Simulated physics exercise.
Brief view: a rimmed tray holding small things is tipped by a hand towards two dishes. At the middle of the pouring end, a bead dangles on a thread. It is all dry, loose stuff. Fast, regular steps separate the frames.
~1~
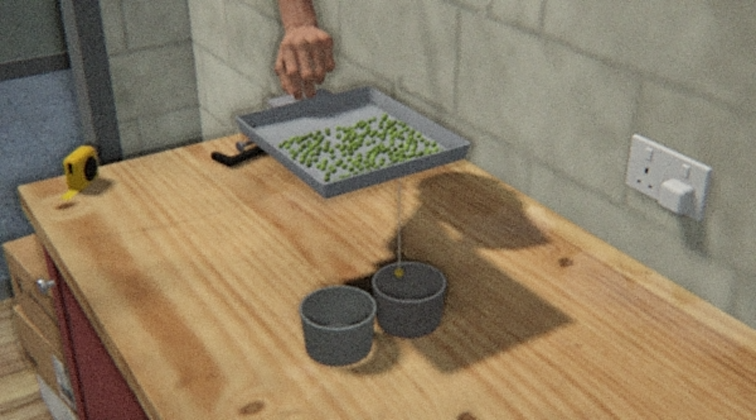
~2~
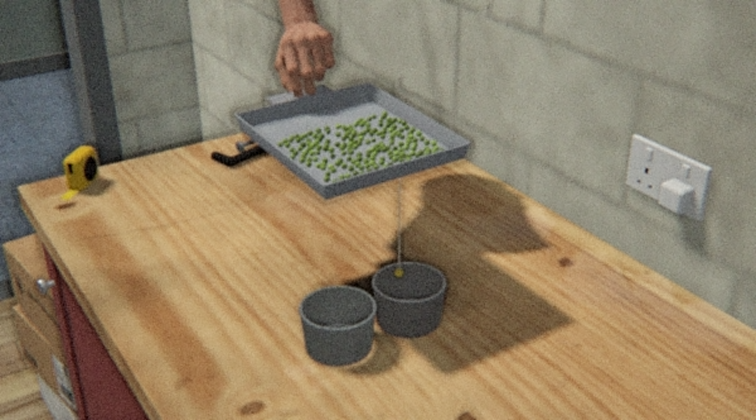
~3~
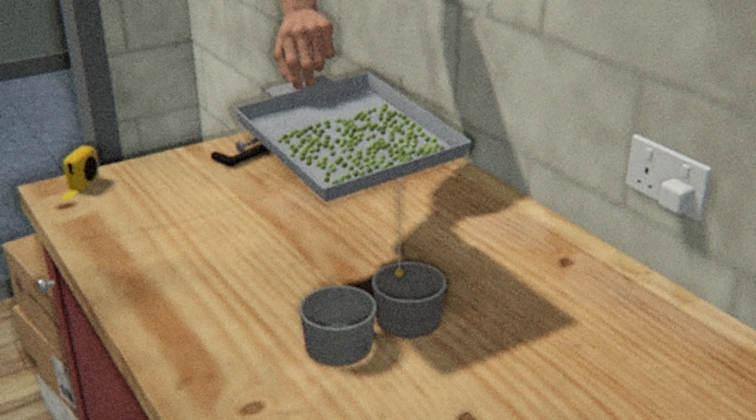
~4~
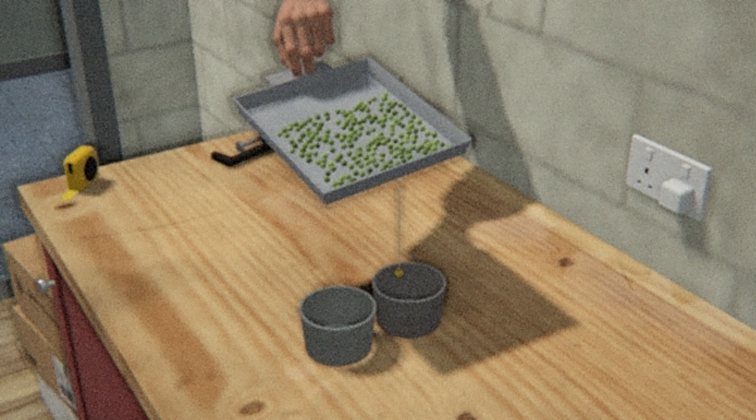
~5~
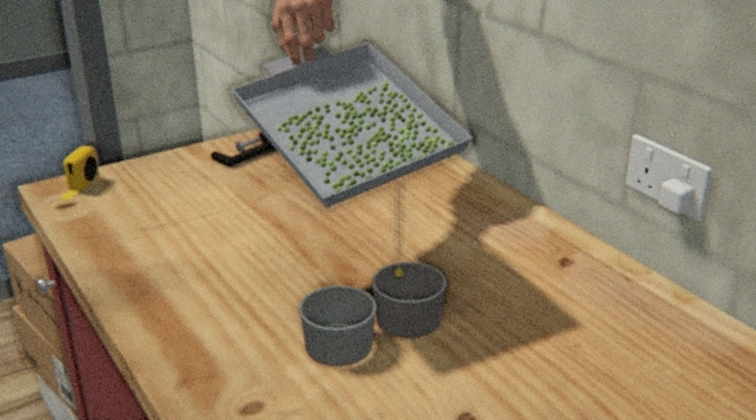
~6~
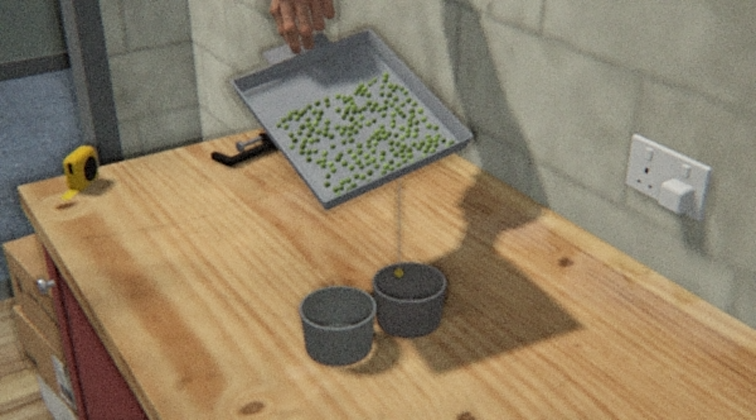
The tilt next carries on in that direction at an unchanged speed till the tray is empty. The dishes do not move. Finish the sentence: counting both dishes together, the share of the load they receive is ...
The share is greater than half.
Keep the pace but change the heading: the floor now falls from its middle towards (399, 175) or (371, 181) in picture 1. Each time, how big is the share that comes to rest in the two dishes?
First heading 0 %, second heading 50 %.
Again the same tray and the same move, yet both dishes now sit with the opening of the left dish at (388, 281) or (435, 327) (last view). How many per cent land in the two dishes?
Respectively 0 percent and 10 percent.
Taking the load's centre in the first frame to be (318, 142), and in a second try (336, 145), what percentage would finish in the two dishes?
You'd get 90 % the first time and 90 % the second.
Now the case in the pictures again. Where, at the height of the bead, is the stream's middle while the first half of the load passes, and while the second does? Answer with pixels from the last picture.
Early-half point (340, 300); late-half point (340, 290).
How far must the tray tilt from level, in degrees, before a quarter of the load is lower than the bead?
Roughly 110 degrees.
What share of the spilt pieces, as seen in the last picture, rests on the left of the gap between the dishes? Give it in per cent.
It works out to some 50 per cent.
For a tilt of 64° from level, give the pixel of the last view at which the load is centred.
Roughly at (361, 174).
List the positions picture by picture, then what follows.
Corners of the pouring end at (325, 182) and (465, 143), level; middle of the load at (372, 151), dried peas; left dish at (357, 341); right dish at (429, 314); bead on its thread at (399, 273), in the first frame.
Corners of the pouring end at (325, 183) and (465, 142), level; middle of the load at (372, 150), in the second frame.
Corners of the pouring end at (325, 186) and (465, 141), tipped barely, lowest at the left corner; middle of the load at (372, 147), in the third frame.
Corners of the pouring end at (326, 190) and (466, 139), tipped a little, lowest at the left corner; middle of the load at (372, 143), in the fourth frame.
Corners of the pouring end at (326, 194) and (466, 137), tipped clearly, lowest at the left corner; middle of the load at (372, 139), in the fifth frame.
Corners of the pouring end at (326, 198) and (467, 135), tipped clearly, lowest at the left corner; middle of the load at (373, 137), a small part on the move; left dish at (357, 341); right dish at (429, 314), in the sixth frame.
Soon, tray tipped steeply; nearly all on the tray; a stray few in the air.
A while on, tray tipped past a quarter turn; most on the tray; a small part in the left dish; a stray few outside both; a small part in the air.
Towards the end, tray tipped past a quarter turn; most in the left dish; about a quarter outside both.
Finally, tray tipped past a quarter turn; most in the left dish; none in the right dish; about a quarter outside both.
